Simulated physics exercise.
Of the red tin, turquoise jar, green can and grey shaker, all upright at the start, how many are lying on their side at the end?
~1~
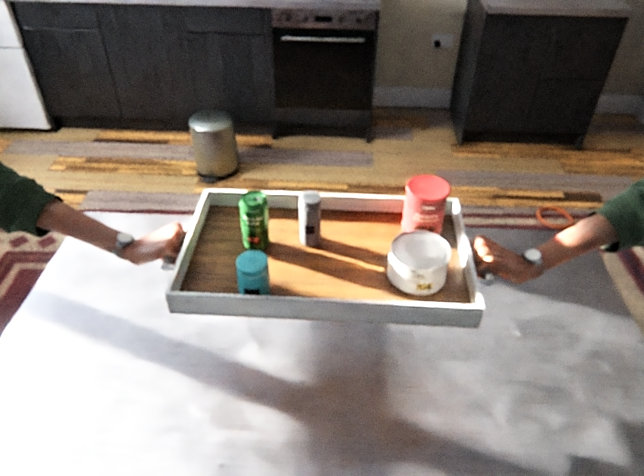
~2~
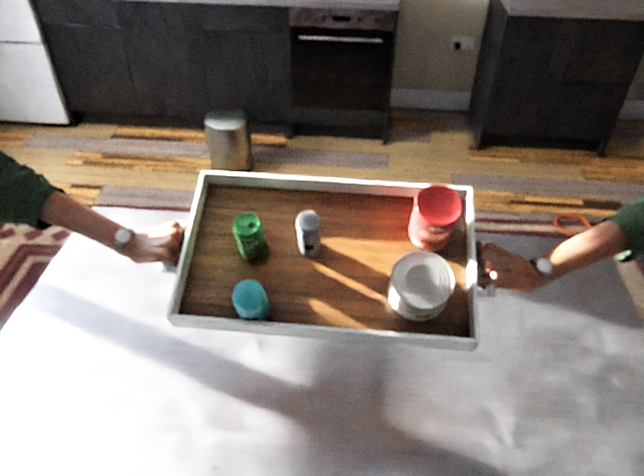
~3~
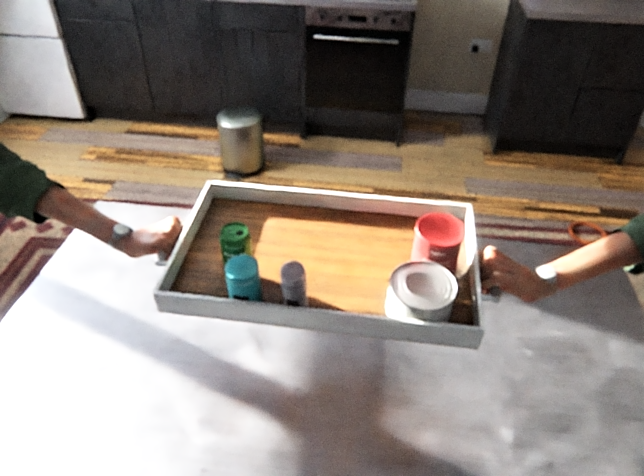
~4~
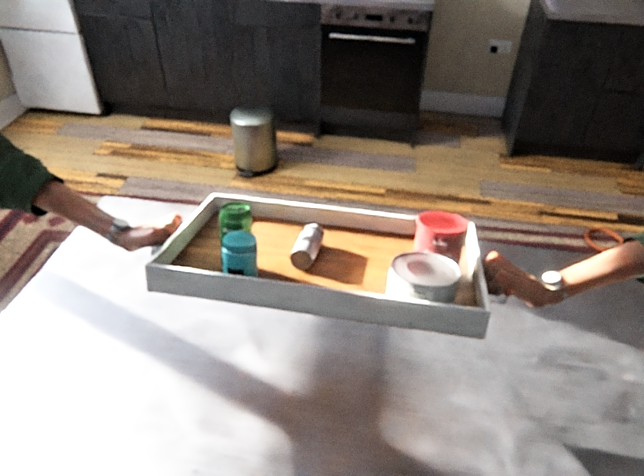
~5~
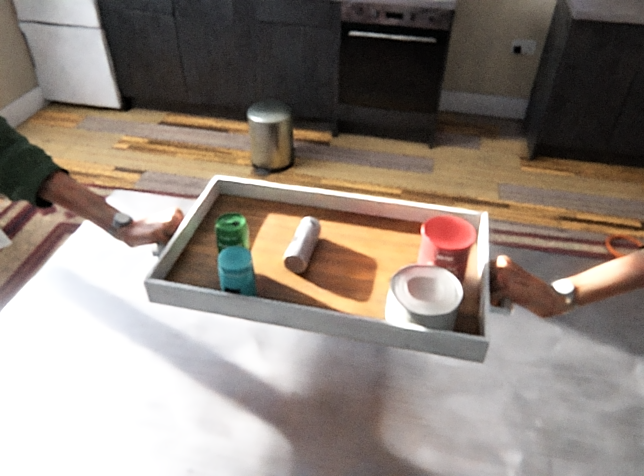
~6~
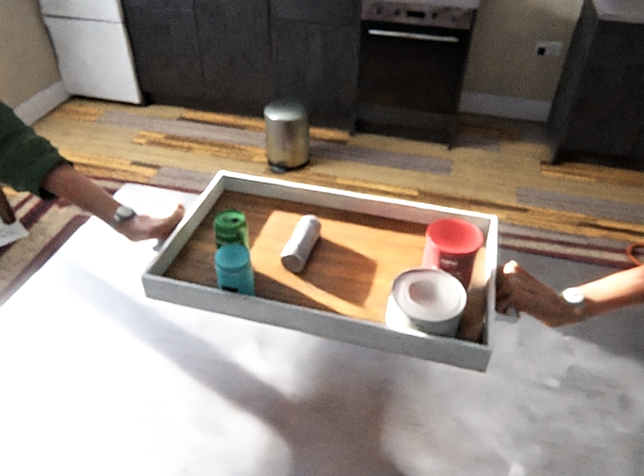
One of them is lying on its side at the end, the grey shaker.
Two hands held a tray of containers above a table and tipped it one way and then the other, so the small grey shaker slid and toppled over, ending on its side while the other containers stayed upright.
